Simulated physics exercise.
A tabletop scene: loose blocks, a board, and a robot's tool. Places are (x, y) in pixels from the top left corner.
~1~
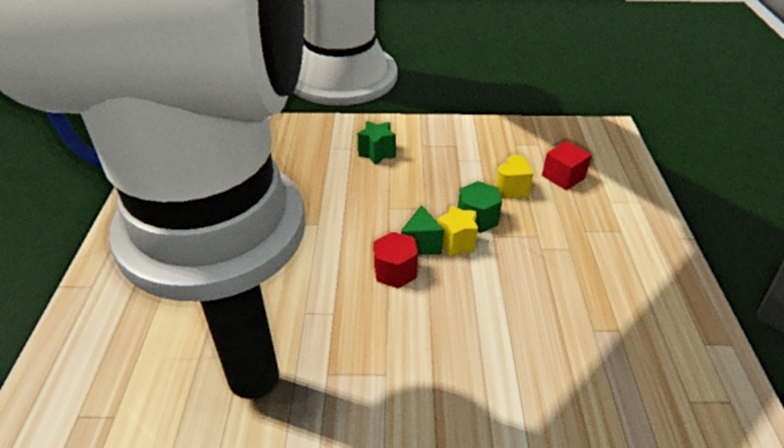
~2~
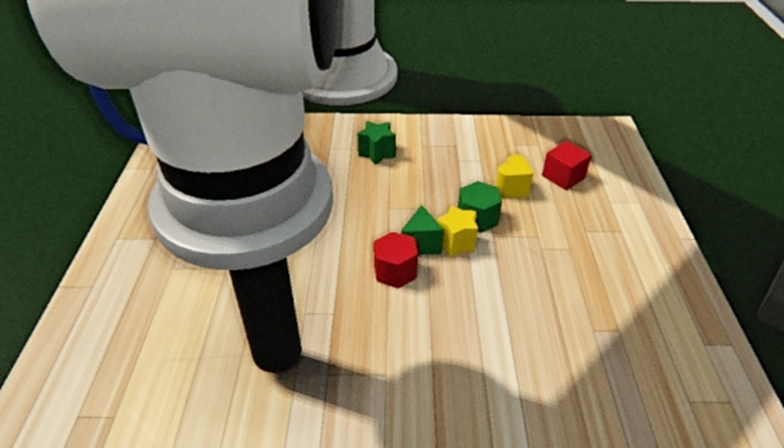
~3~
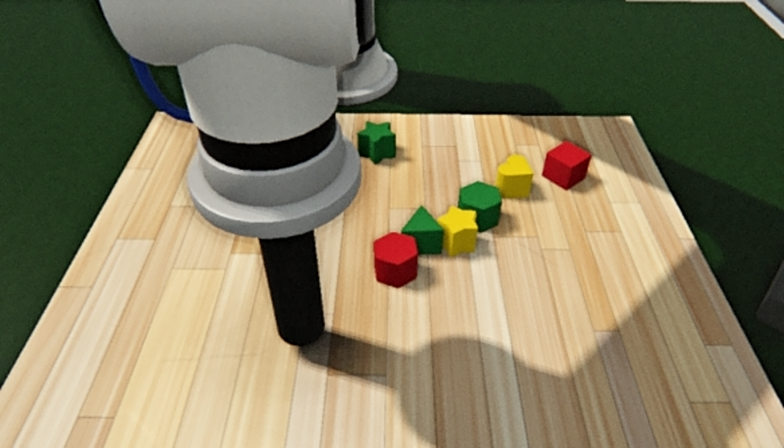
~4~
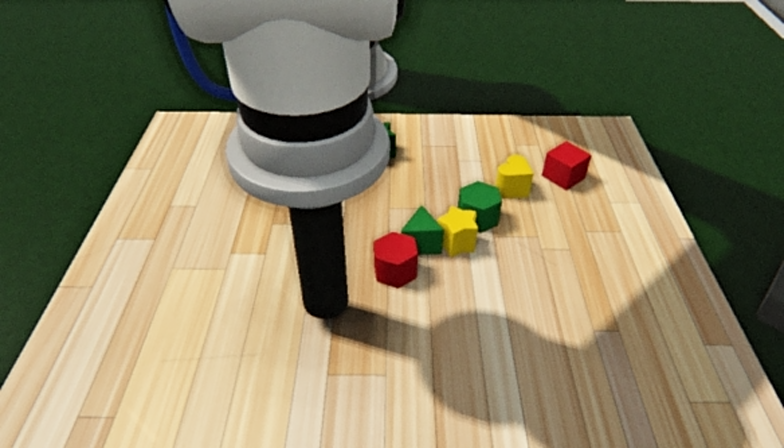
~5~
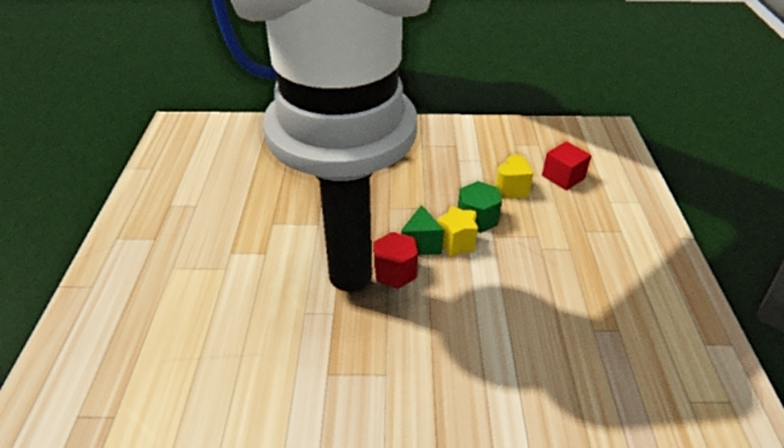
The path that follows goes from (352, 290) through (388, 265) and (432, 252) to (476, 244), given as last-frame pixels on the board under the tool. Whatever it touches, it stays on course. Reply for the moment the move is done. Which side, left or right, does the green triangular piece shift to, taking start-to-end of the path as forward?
The green triangular piece goes left.
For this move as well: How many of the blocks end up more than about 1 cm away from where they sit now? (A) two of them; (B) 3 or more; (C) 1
That would be B.
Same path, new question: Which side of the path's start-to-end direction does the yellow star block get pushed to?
The answer is right.
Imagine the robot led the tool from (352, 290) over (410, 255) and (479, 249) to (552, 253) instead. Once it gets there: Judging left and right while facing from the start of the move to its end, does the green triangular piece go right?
I expect not.
The first path, step by step. One third of the way, tool at (389, 251); red hexagonal block at (431, 237); green triangular piece at (425, 211), turned 20° clockwise.
Two thirds of the way, tool at (434, 237); red hexagonal block at (475, 238), turned 20° clockwise; green triangular piece at (431, 204); yellow star block at (494, 216), turned 20° anticlockwise; green hexagonal block at (484, 192), turned 15° anticlockwise.
At the end, tool at (478, 230); red hexagonal block at (508, 244), turned 70° clockwise; green triangular piece at (434, 203); yellow star block at (513, 214), turned 55° anticlockwise; green hexagonal block at (484, 192), turned 15° anticlockwise.
